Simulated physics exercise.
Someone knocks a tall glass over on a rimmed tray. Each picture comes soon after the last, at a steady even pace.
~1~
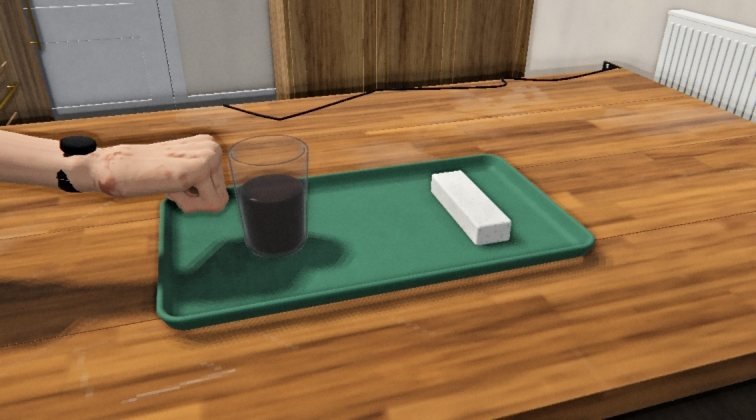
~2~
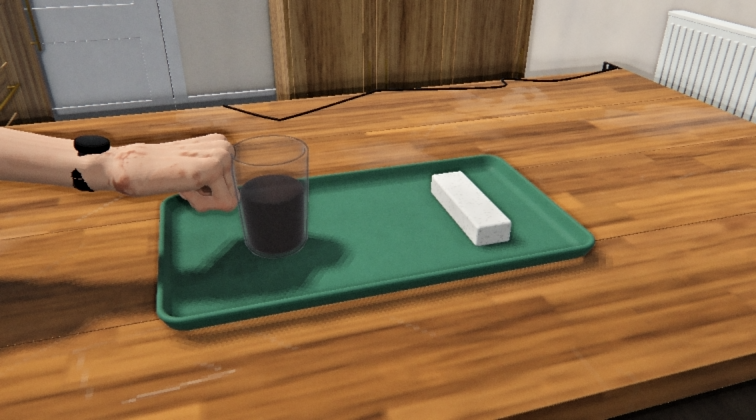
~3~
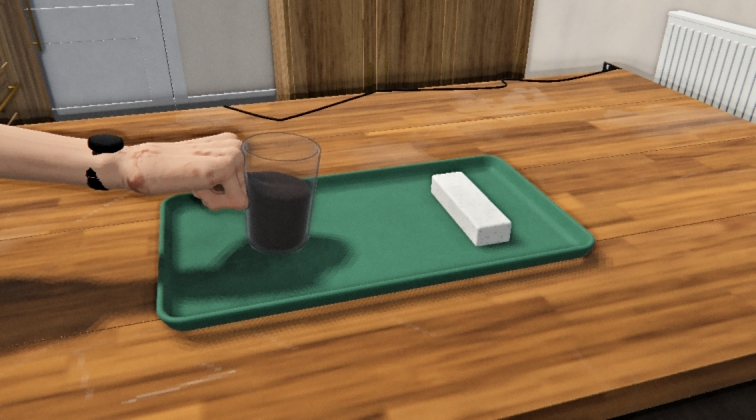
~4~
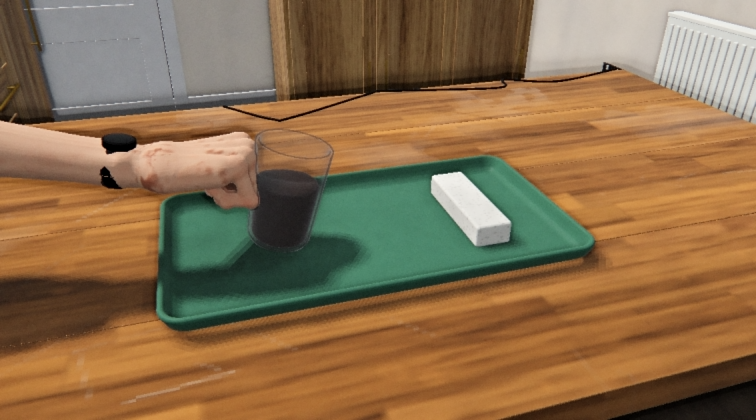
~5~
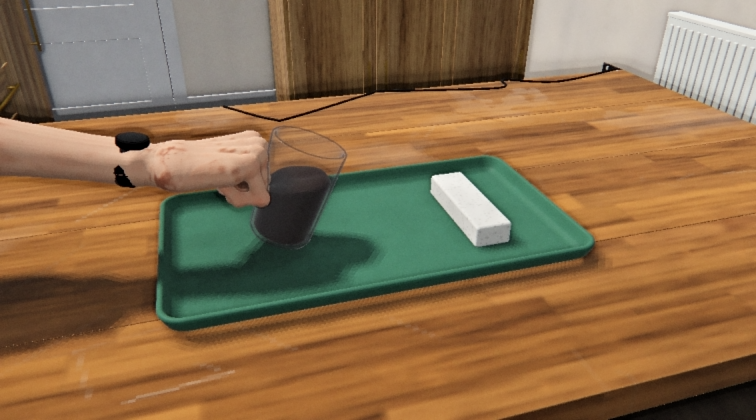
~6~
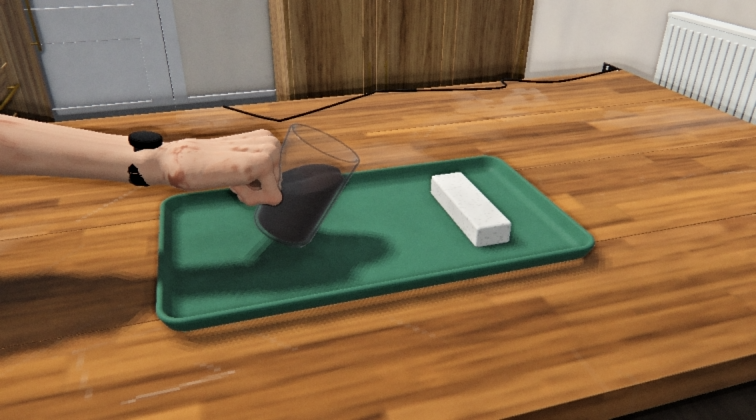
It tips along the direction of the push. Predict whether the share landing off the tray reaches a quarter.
It stays below a quarter.
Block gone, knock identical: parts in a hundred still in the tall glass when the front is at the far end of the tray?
50 percent or so.
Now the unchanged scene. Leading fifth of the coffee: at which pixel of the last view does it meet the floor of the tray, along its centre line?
(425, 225).
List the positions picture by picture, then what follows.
In the first frame, it leans 0°; its right rim is at (305, 147); the coffee meets the walls at (239, 190) and (302, 181); the tray's far rim is at (540, 193); a block is fixed to the tray further along.
In the second frame, it leans 0°; its right rim is at (306, 148); the coffee meets the walls at (239, 190) and (302, 182).
In the third frame, it leans 7°; its right rim is at (318, 148); the coffee meets the walls at (245, 172) and (309, 183).
In the fourth frame, it leans 14°; its right rim is at (330, 149); the coffee meets the walls at (255, 174) and (318, 179).
In the fifth frame, it leans 21°; its right rim is at (343, 153); the coffee meets the walls at (263, 183) and (328, 172).
In the sixth frame, it leans 29°; its right rim is at (356, 157); the coffee meets the walls at (268, 188) and (342, 169).
A moment on, the tall glass is falling and 100 per cent is in the glass, 0 on the tray and 0 above or beyond its rim.
Next, the tall glass lies on its side and 82 per cent is in the glass, 11 on the tray and 7 above or beyond its rim.
Then the tall glass lies on its side and 39 per cent is in the glass, 40 on the tray and 21 above or beyond its rim.
Later the tall glass lies on its side and 19 per cent is in the glass, 72 on the tray and 9 above or beyond its rim.
Finally, 91 per cent is held by tray and glass, 9 is off the tray.
